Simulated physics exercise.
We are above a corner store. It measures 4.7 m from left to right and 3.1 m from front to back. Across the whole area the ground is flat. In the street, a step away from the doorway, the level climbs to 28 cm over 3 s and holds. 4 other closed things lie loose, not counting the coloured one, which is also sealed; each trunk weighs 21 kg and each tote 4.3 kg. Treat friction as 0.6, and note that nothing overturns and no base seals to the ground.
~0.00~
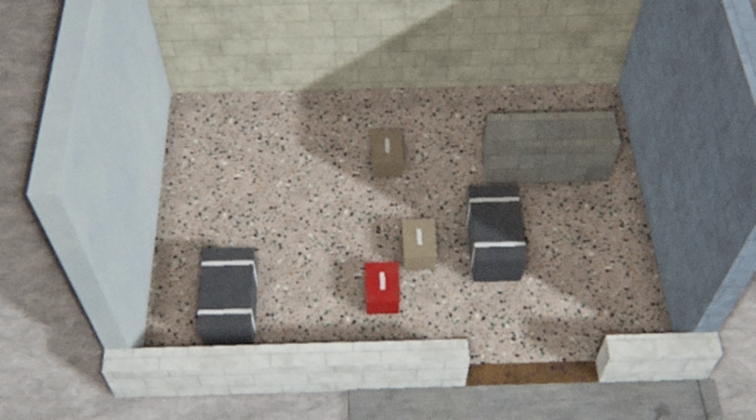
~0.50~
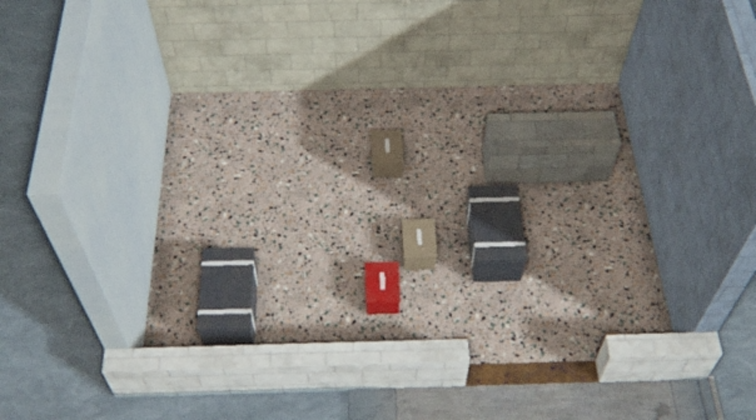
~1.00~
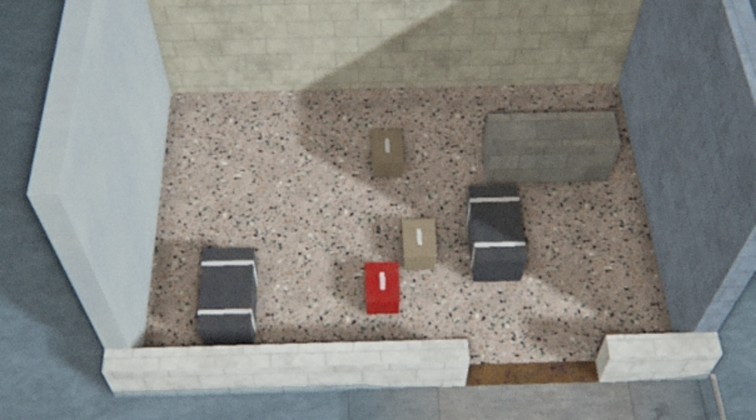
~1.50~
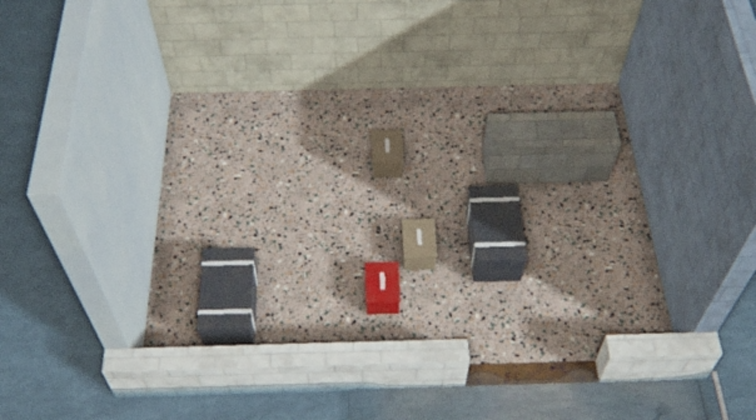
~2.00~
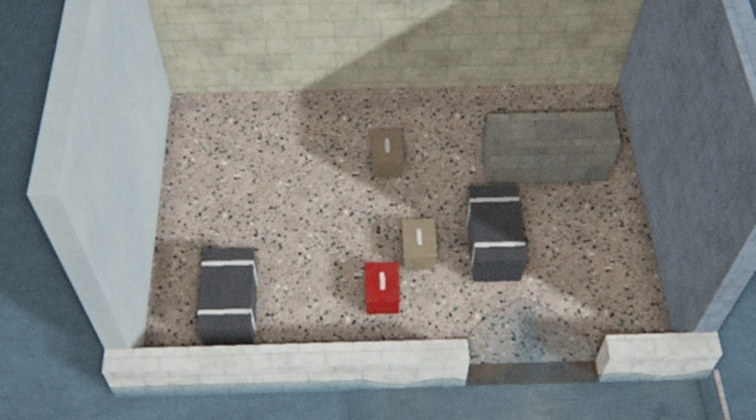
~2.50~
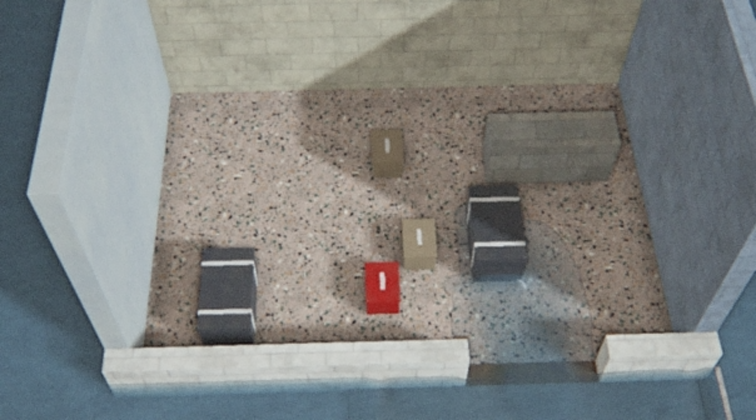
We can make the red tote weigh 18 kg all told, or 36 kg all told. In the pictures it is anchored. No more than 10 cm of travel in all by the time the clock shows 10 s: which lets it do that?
I would say the lighter mass suffices.
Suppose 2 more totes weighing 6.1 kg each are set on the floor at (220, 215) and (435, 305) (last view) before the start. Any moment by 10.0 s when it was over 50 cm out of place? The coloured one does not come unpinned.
The first comes out above the threshold, the second below the threshold.
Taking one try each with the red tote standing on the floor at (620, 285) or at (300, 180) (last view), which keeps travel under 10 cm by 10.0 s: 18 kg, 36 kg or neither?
The small mass already works; the big mass is needed.
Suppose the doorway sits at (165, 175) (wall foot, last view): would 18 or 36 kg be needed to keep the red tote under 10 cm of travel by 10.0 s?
Outcome - the heavier pick is required.
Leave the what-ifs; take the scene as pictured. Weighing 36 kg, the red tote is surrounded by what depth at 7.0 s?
Around 3 cm.
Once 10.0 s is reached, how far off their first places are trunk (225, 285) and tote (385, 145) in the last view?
First 100 cm, then 200 cm.
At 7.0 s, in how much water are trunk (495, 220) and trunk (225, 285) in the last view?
Depths: Near 8 cm, then near 1 cm.
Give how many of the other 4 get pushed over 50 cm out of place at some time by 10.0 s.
4.
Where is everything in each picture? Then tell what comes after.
The red tote at (382, 281), on the bottom; water covers 0.0 m2; 0 of 5 have shifted, in the first frame.
The red tote at (382, 281), on the bottom; 0.0 m2 under water; 0 of 5 have shifted, in the second frame.
The red tote at (382, 281) rests on the ground; 0.0 m2 under water; 0 of 5 have shifted, in the third frame.
The red tote at (382, 281) rests on the ground; water covers 0.0 m2; 0 of 5 have shifted, in the fourth frame.
The red tote at (382, 281) rests on the ground; water covers 0.5 m2; 0 of 5 have shifted, in the fifth frame.
The red tote at (382, 281), on the bottom; water covers 1.2 m2; 0 of 5 have shifted, in the sixth frame.
After 3.5 s the red tote would be 0 cm from its start with 18 kg and 0 cm from its start with 36 kg; 3 cm of water round it then.
After 4.5 s the red tote would be 0 cm from its start with 18 kg and 0 cm from its start with 36 kg; 3 cm of water round it then.
After 7.0 s the red tote would be 0 cm from its start with 18 kg and 0 cm from its start with 36 kg; 3 cm of water round it then.
After 10.0 s the red tote would be 0 cm from its start with 18 kg and 0 cm from its start with 36 kg; 9 cm of water round it then.
